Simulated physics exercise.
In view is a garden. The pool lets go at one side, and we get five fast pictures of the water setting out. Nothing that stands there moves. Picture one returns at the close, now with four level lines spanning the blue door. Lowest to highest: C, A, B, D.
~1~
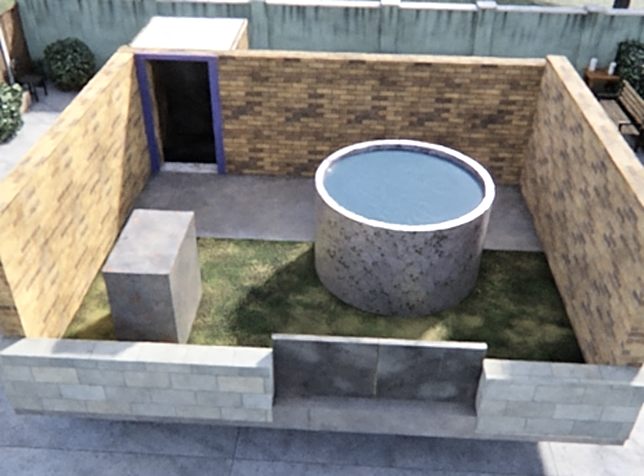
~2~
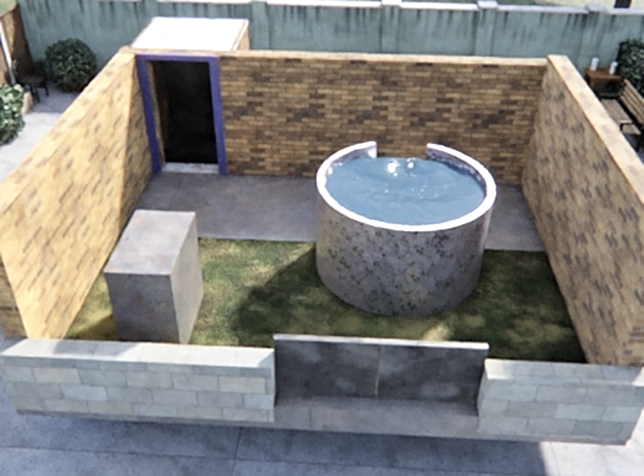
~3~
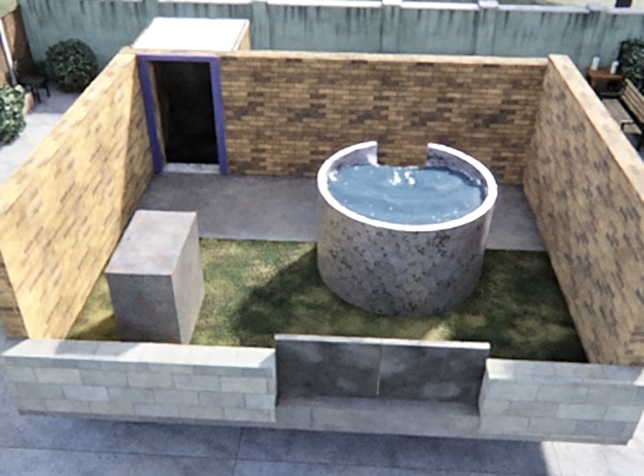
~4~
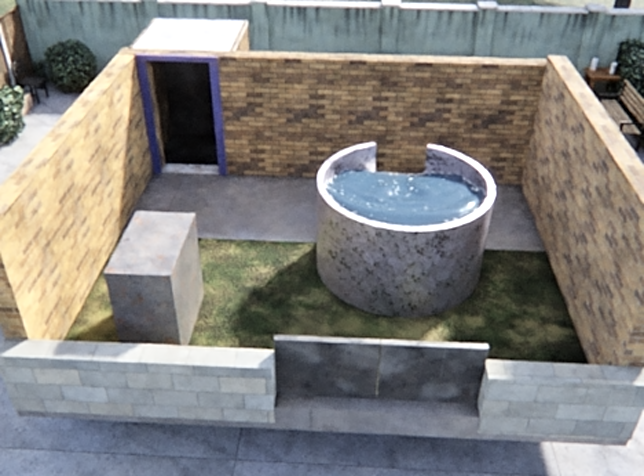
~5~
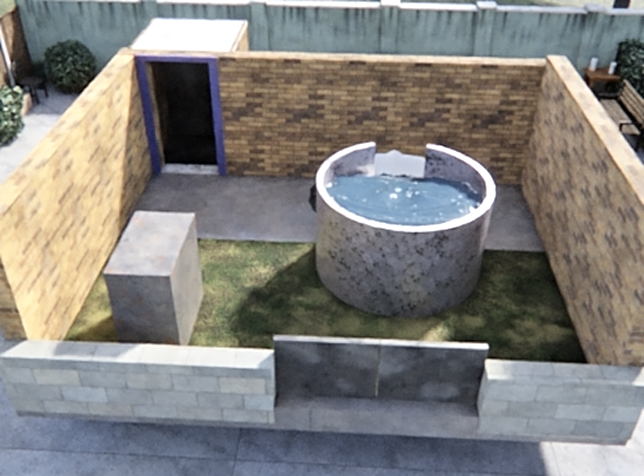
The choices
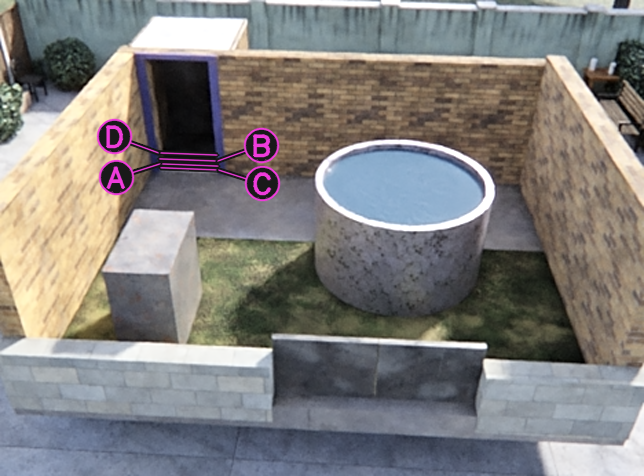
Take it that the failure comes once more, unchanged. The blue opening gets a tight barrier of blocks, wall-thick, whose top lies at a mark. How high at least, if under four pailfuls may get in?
Line B just does it.
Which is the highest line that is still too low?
The answer is A.
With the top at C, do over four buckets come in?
Yes, that goes wrong.
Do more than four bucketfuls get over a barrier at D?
No, that is safe.
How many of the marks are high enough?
Two.
In magenta, A at (189, 164); B at (188, 159); C at (189, 168); D at (187, 153); from the bottom up C, A, B, D.
With A, about 8 bucketfuls get in.
With B, a bucket or two gets in.
With C, some 20 bucketfuls get in.
With D, a splash gets over, under a bucket.
